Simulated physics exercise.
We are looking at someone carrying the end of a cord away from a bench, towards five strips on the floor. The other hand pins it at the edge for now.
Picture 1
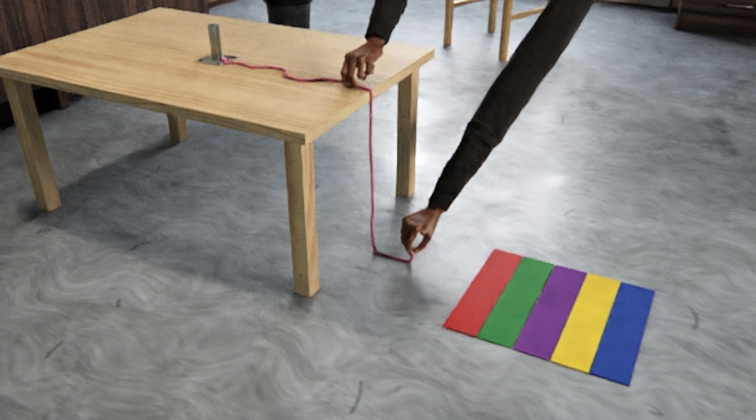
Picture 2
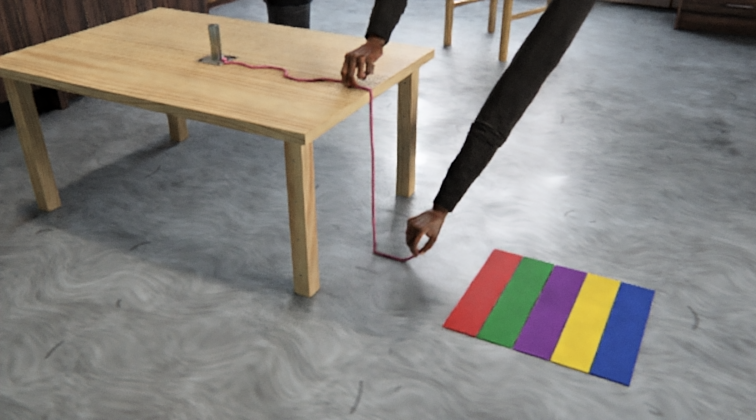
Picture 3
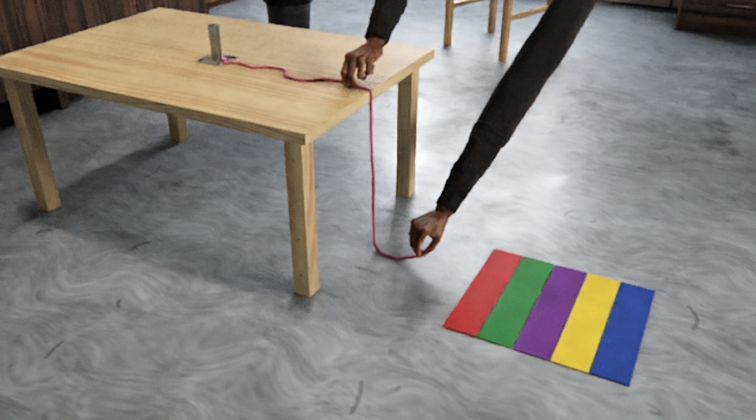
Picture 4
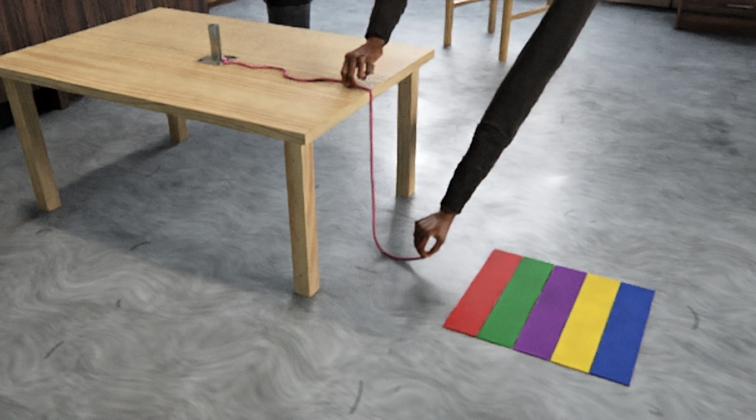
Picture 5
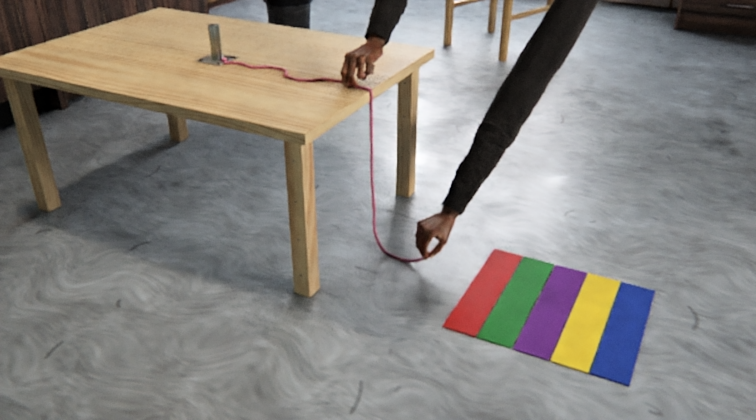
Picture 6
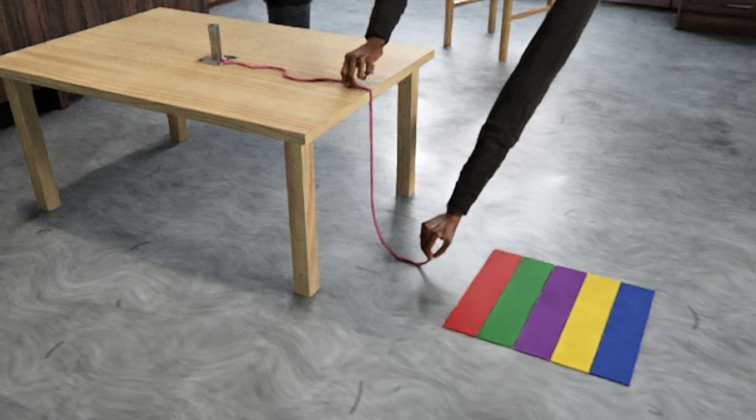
The video shows one hand holding a red cord at a wooden table's edge while the other, near the floor, draws the cord's end slightly right, toward five coloured strips, the hanging part curving as it moves.
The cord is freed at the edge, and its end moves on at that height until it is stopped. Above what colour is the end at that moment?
The end stops over the purple strip.
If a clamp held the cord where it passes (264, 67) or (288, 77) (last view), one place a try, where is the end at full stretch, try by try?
In that order: (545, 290) and (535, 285).
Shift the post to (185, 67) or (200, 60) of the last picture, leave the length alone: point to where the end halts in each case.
The places are (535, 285) and (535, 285).
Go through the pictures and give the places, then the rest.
The first picture shows end (413, 252); red (469, 315); green (503, 326); purple (539, 337); yellow (576, 348); blue (616, 360).
The second picture shows end (418, 254); cord through (243, 64) (285, 75) (344, 82) (371, 128) (373, 186) (375, 243).
The third picture shows end (422, 254).
The fourth picture shows end (426, 256); cord through (243, 64) (285, 75) (344, 82) (371, 127) (373, 186) (377, 244).
The fifth picture shows end (428, 256).
The sixth picture shows end (433, 257); cord through (243, 64) (285, 75) (344, 82) (371, 127) (372, 186) (385, 245).
Soon after, end near (484, 272); over red.
After that, end near (527, 284); over green.
At the stop, end near (555, 291); over purple. It gets as far as the purple strip.
